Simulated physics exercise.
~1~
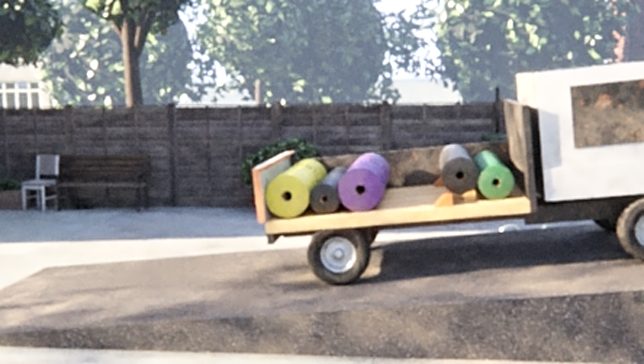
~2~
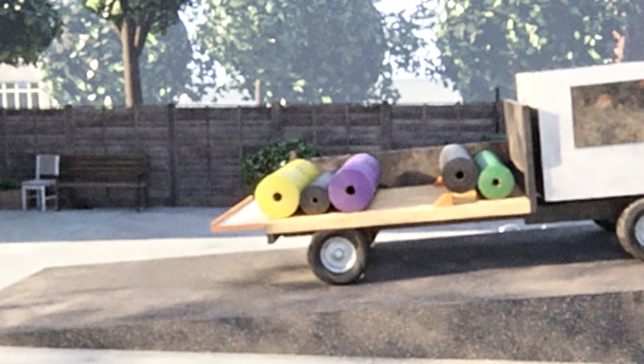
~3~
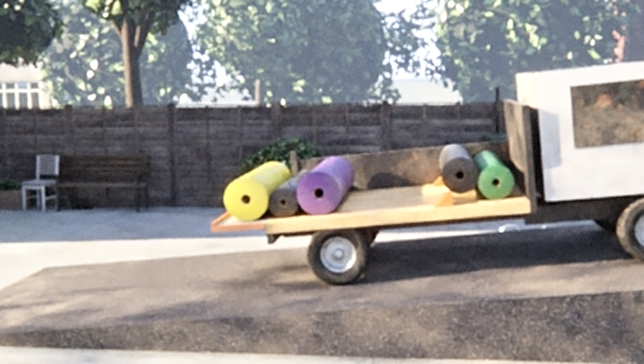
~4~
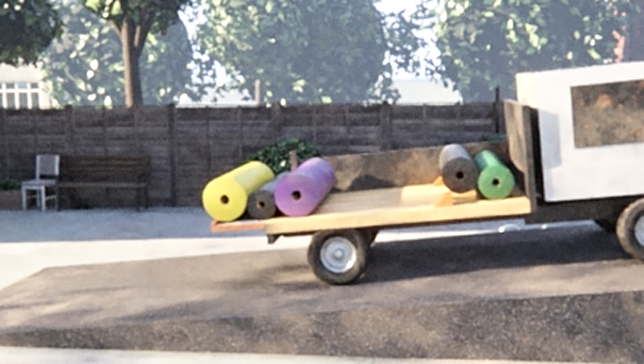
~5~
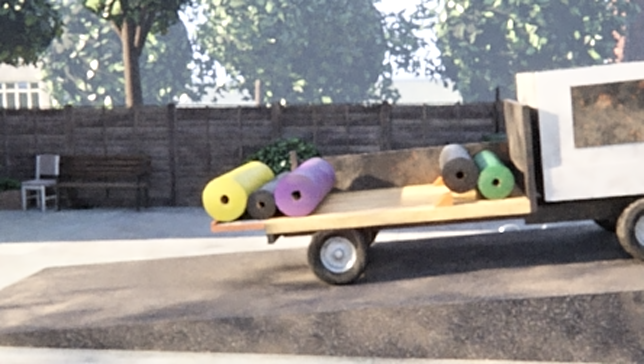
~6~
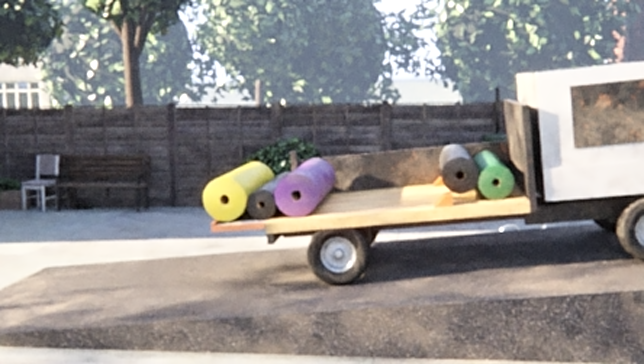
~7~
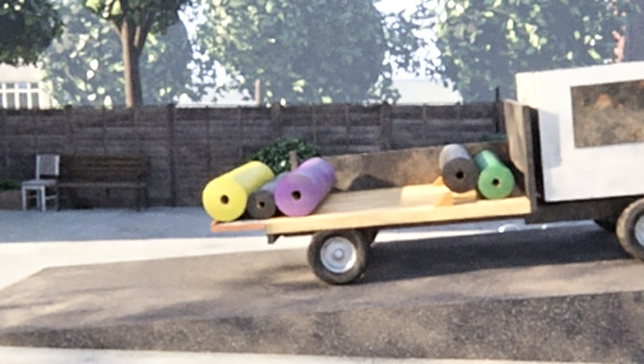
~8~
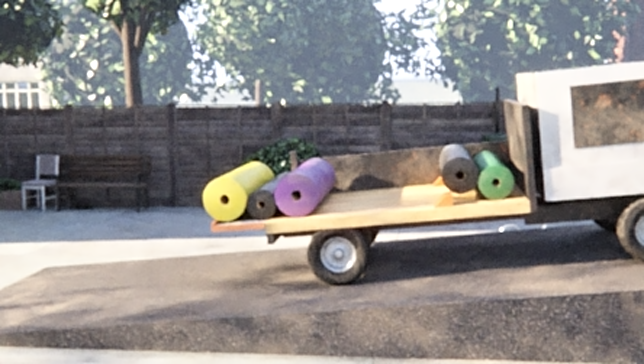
Parked truck's tailgate dropping open, yellow, dark and purple rolls rolling left, the yellow one stopping on the lowered gate.
